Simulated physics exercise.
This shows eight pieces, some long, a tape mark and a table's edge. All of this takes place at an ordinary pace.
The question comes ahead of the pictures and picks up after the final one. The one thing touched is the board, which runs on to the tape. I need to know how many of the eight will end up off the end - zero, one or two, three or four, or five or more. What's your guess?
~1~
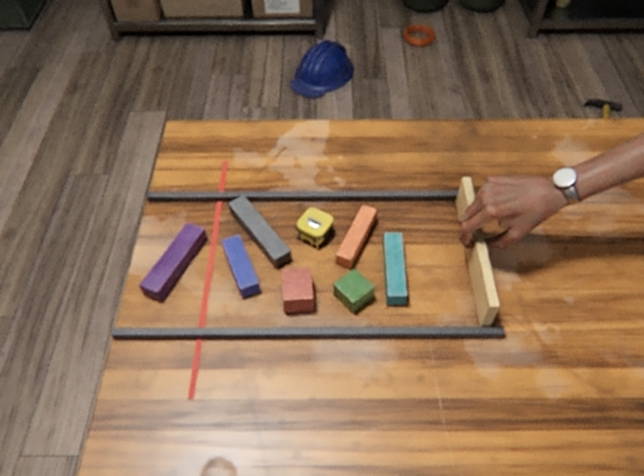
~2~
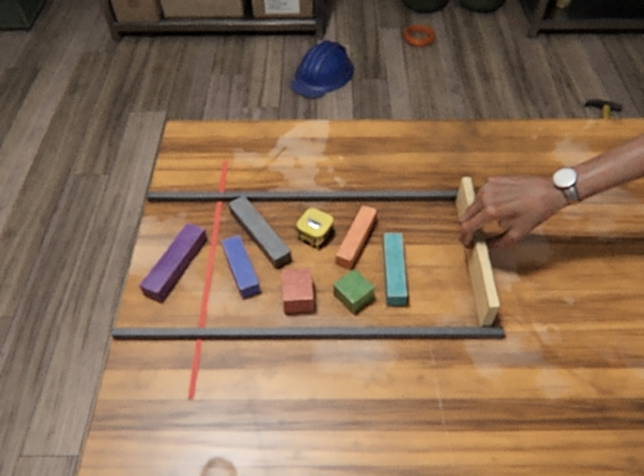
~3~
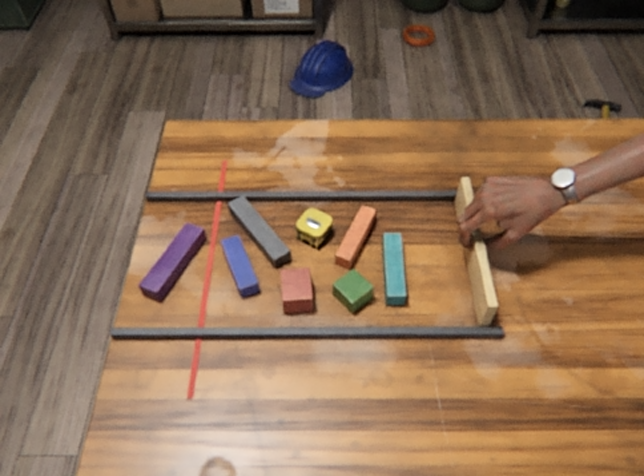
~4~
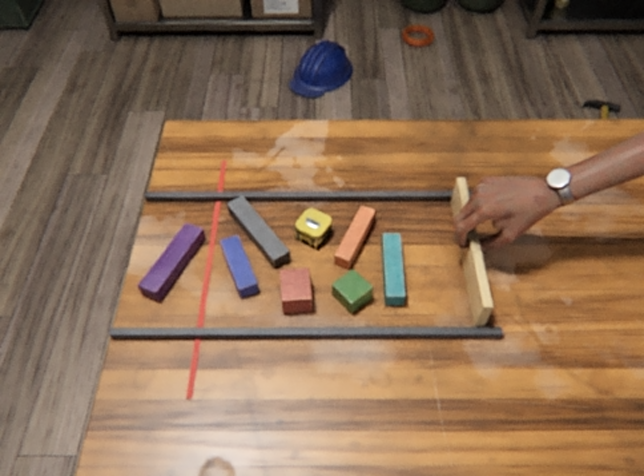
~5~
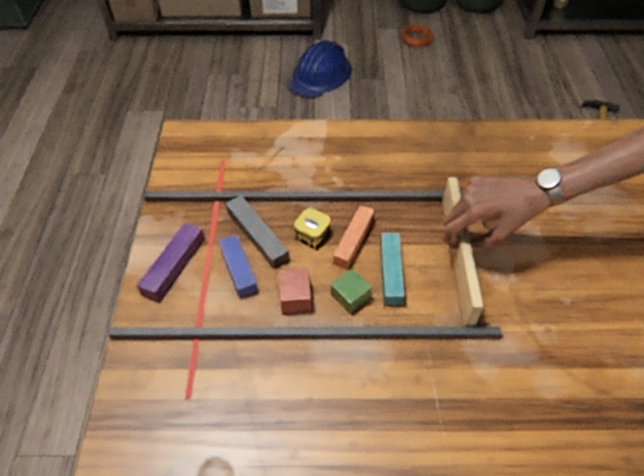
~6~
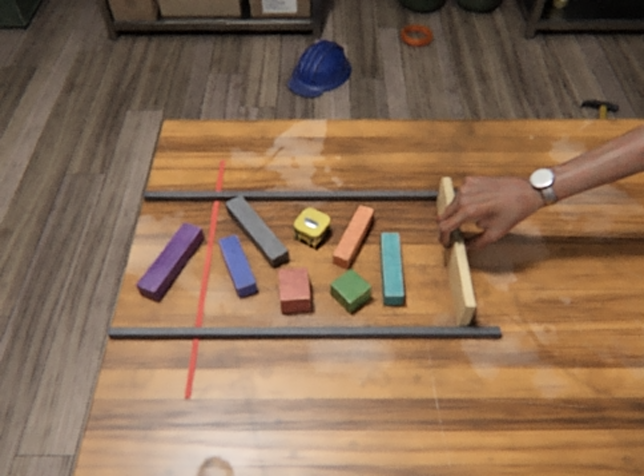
I'd say one or two.
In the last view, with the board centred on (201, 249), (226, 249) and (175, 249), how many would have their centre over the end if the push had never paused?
In order of the places given, that's 2, 0 and 4.
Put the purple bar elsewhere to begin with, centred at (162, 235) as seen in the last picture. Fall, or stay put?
In the end the purple bar slides off.
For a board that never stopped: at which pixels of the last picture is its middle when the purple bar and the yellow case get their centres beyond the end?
Purple bar: (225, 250); yellow case: (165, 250).
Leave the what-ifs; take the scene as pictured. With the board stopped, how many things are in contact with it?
The count in contact is 2.
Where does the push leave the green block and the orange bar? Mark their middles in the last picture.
Listed as asked: First (168, 289), and then (193, 225).
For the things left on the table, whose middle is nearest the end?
That's the blue bar.
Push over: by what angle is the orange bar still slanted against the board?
It is near 20° out of line.
Early on, none off yet; purple bar at rest near (172, 260); blue bar at rest near (238, 266); grey bar at rest near (256, 231).
A while later, none off yet; purple bar at rest near (172, 260); blue bar travelled a little near (221, 266); grey bar travelled a little near (246, 234).
Further along, none off yet; purple bar travelled a little near (144, 257); blue bar travelled about its own width near (159, 270); grey bar travelled about its own width near (190, 239).
Finally, the number that fall off is one or two; lost, purple bar.
